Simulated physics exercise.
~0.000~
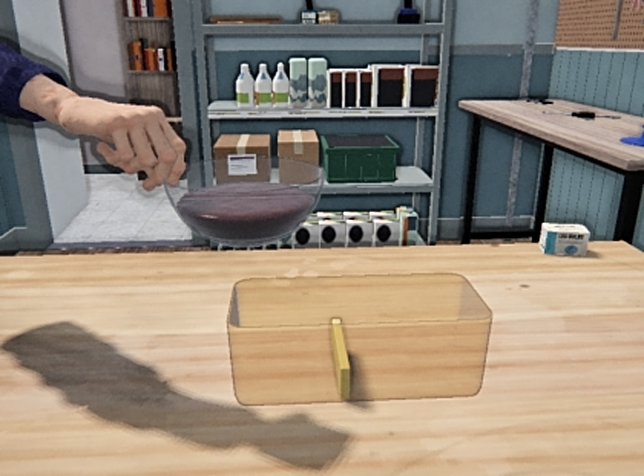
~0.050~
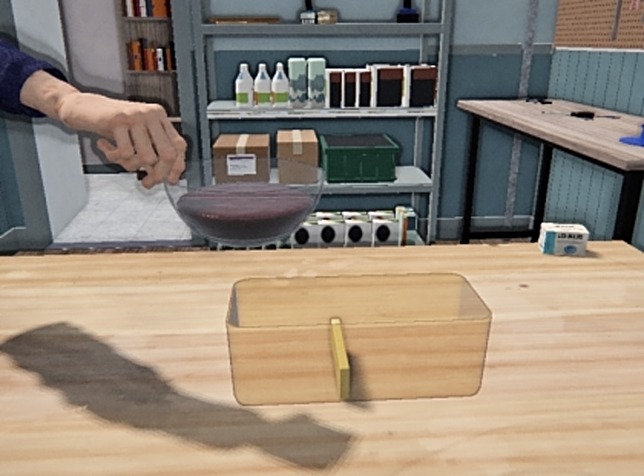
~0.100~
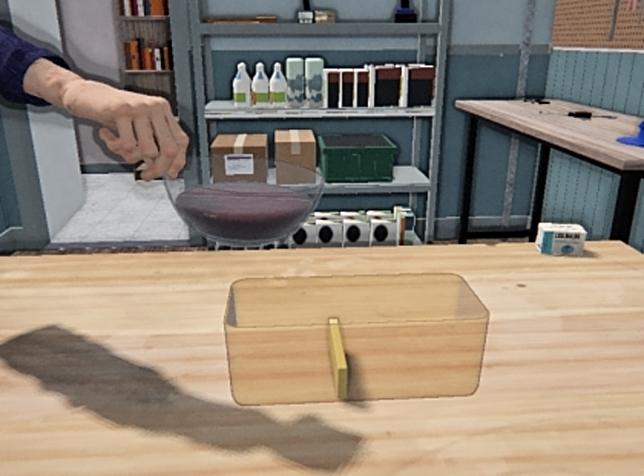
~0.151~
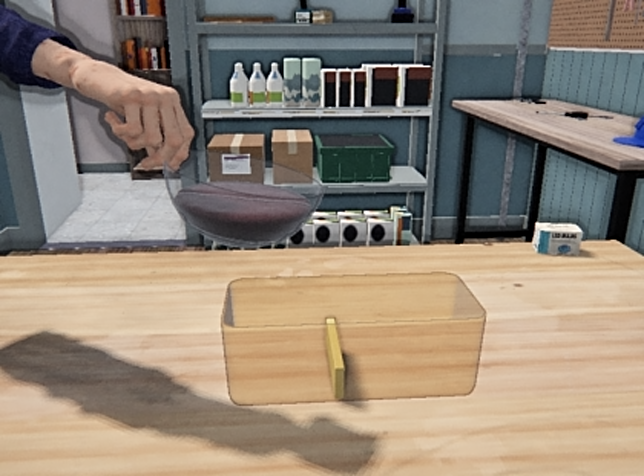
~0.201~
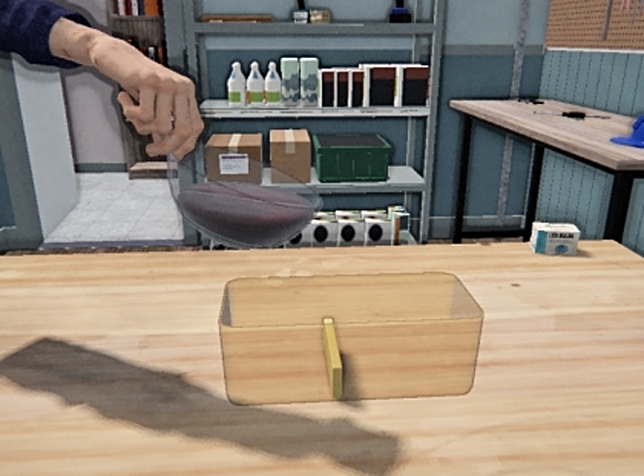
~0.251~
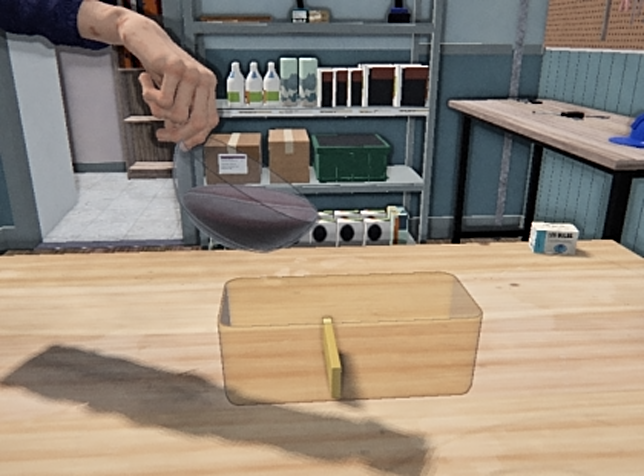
A hand held a clear glass bowl of dark red wine above an empty see-through basin on a wooden table, then gradually tilted it to the right, with the wine still inside the bowl.
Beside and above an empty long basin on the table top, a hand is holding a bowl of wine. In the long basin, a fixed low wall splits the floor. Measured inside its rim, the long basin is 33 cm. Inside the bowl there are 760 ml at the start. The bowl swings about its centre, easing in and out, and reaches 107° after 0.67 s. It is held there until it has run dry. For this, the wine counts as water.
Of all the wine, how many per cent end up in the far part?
Roughly 57 per cent.
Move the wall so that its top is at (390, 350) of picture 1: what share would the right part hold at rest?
Roughly 30 %.
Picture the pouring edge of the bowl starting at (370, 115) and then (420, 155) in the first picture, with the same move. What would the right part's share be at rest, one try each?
Try 1: 75 %; try 2: 80 %.
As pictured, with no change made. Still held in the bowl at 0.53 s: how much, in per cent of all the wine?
9 %.
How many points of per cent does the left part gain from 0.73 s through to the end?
It comes to near 4 per cent.
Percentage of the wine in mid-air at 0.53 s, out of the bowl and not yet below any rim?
I'd put it at about 30 percent.
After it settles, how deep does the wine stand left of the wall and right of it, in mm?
Depths: Left near 18 mm, right near 18 mm.
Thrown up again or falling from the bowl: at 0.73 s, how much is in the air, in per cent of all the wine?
Estimated airborne part: Roughly 10 per cent.
Then, 0.53 s in, the tilt is 95° and 9 per cent is still to pour, 12 is left of the wall and 49 right of it.
Then, 0.73 s in, the tilt is 107° and 0 per cent is still to pour, 36 is left of the wall and 54 right of it.
Then, 0.94 s in, the tilt is 107° and 0 per cent is still to pour, 39 is left of the wall and 57 right of it.
Then, 1.17 s in, the tilt is 107° and 0 per cent is still to pour, 40 is left of the wall and 57 right of it.
Finally, 40 per cent lies left of the wall, 57 right of it and 3 outside.
